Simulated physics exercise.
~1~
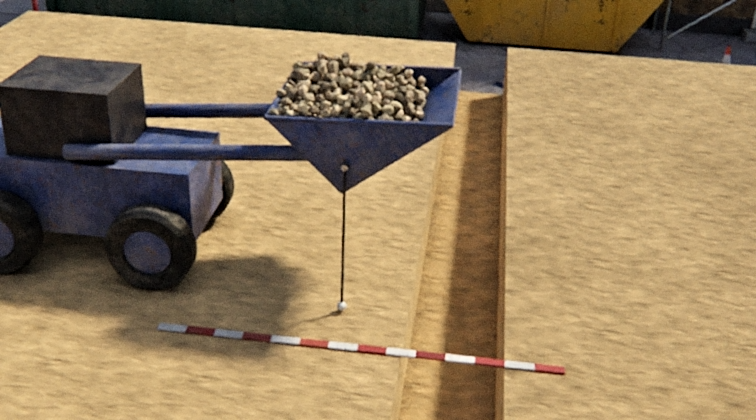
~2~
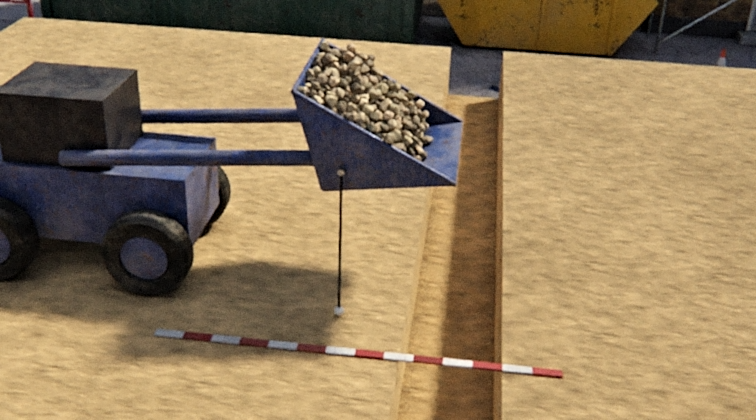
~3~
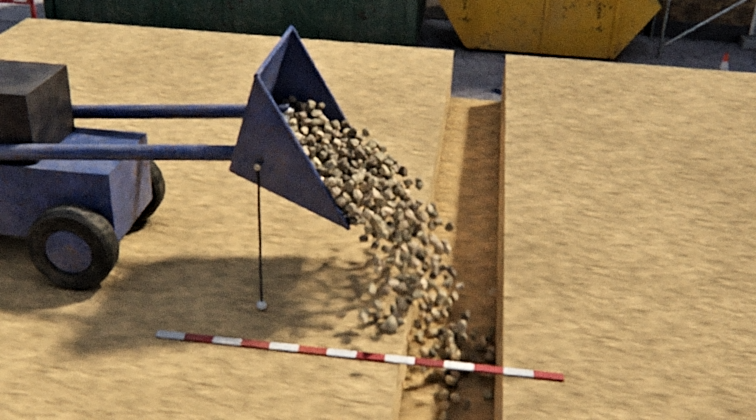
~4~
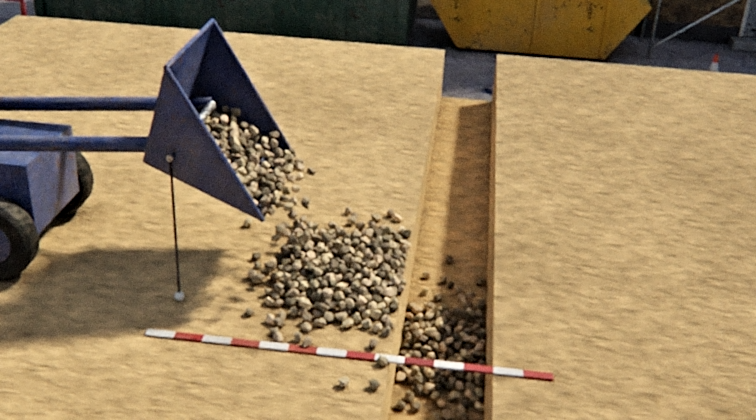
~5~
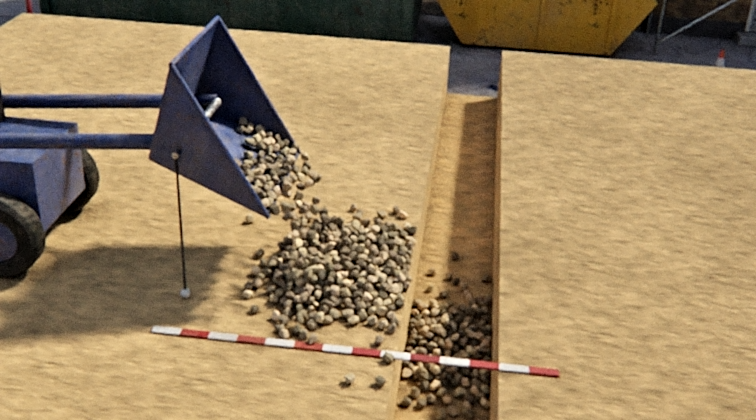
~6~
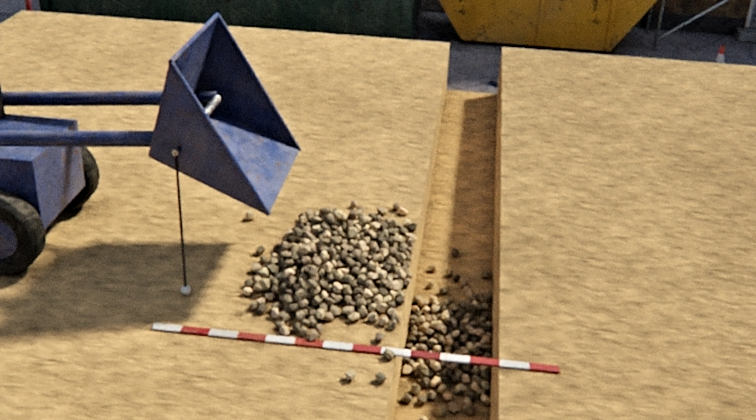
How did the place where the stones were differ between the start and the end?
At the start the stones were piled in the loader's raised bucket. By the end they lay lower down, mostly in a heap on the sand to the left of the trench, with a smaller share inside the trench.
